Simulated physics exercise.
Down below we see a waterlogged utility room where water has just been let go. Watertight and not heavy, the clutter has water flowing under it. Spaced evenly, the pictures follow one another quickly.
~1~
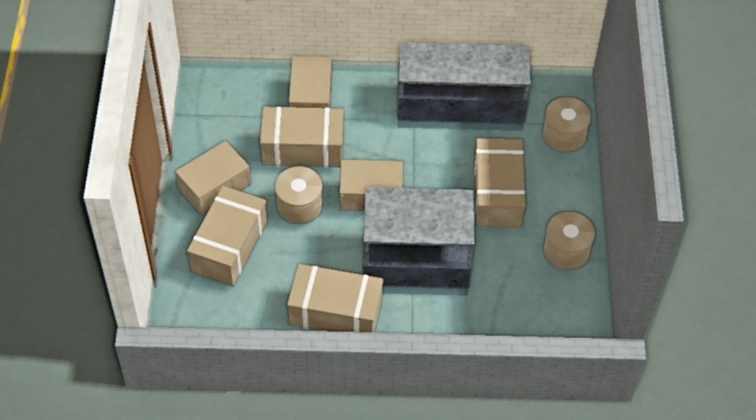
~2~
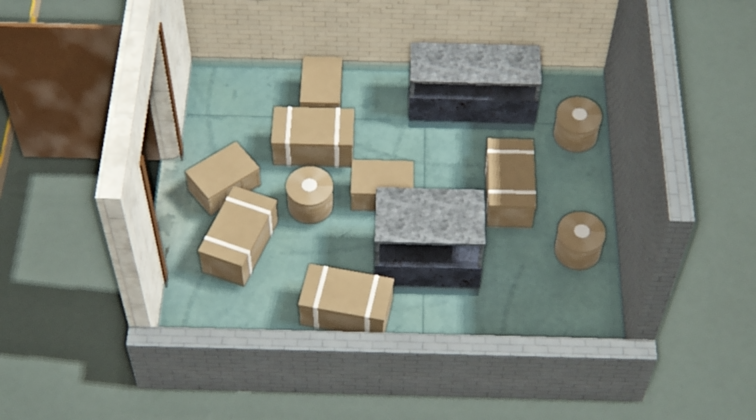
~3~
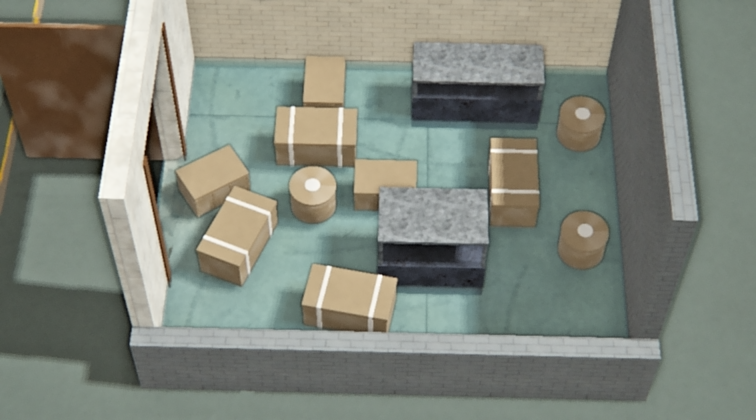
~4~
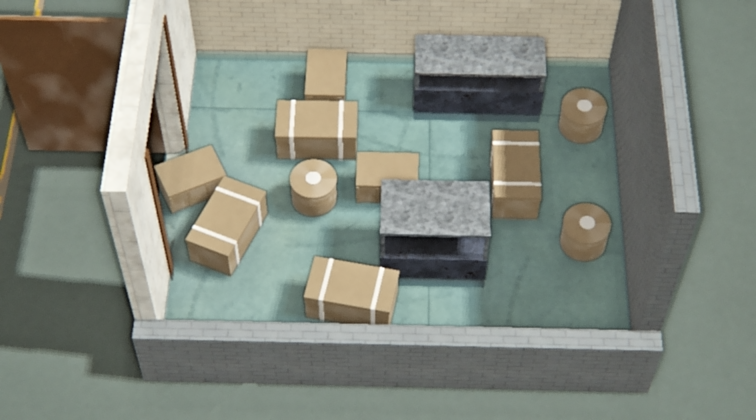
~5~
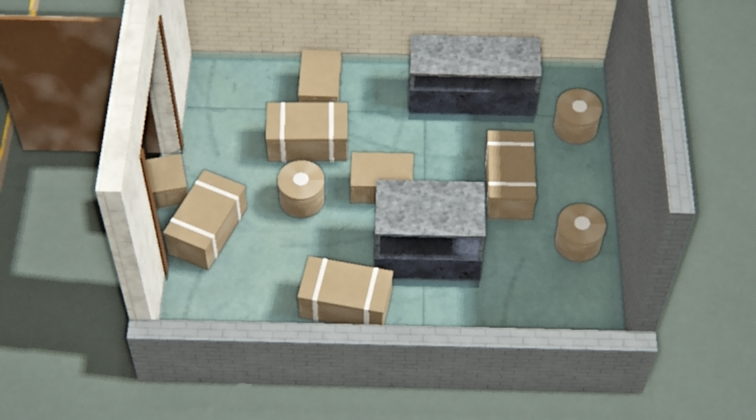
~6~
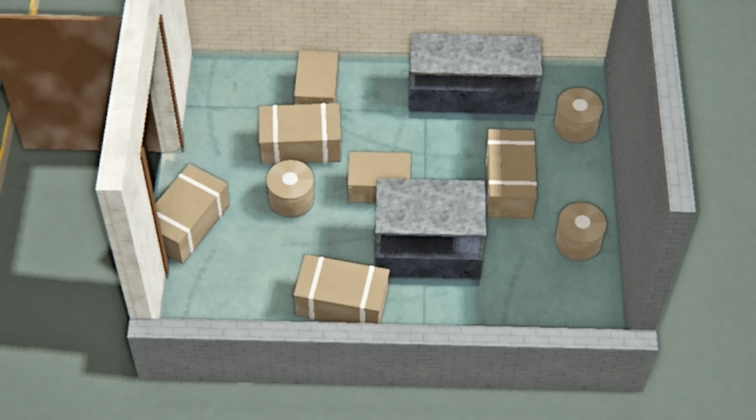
A flooded room's door swings open, then boxes drift left and one leaves view.
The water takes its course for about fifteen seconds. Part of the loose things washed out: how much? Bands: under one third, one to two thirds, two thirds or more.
The amount is two thirds and upward.
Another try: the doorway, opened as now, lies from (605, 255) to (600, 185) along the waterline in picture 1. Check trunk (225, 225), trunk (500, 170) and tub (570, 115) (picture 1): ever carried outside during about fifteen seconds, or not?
Taken in turn, the first item is held back, the second is flushed away and the last is flushed away.
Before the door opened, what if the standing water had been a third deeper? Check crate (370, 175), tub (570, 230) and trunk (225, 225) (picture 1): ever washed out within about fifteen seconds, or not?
Object by object the verdict is leaves, never escapes, leaves.
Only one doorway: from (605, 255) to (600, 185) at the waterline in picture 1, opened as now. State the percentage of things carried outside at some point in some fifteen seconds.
40 per cent or so.
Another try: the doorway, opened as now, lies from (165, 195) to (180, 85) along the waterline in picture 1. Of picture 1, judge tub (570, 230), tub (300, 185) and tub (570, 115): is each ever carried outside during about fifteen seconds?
In the order given, it's remains behind, escaped, remains behind.
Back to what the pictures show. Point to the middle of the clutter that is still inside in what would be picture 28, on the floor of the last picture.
The average lands at about (494, 196).
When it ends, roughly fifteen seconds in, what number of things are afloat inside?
Tally: 3.
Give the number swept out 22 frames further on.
By then the total stands at 7.
A moment on, 2 of 10 are out; 8 afloat.
Next, 4 of 10 are out; 6 afloat.
Later, 7 of 10 are out; 3 afloat.
In the end, 7 of 10 are out; 3 afloat.
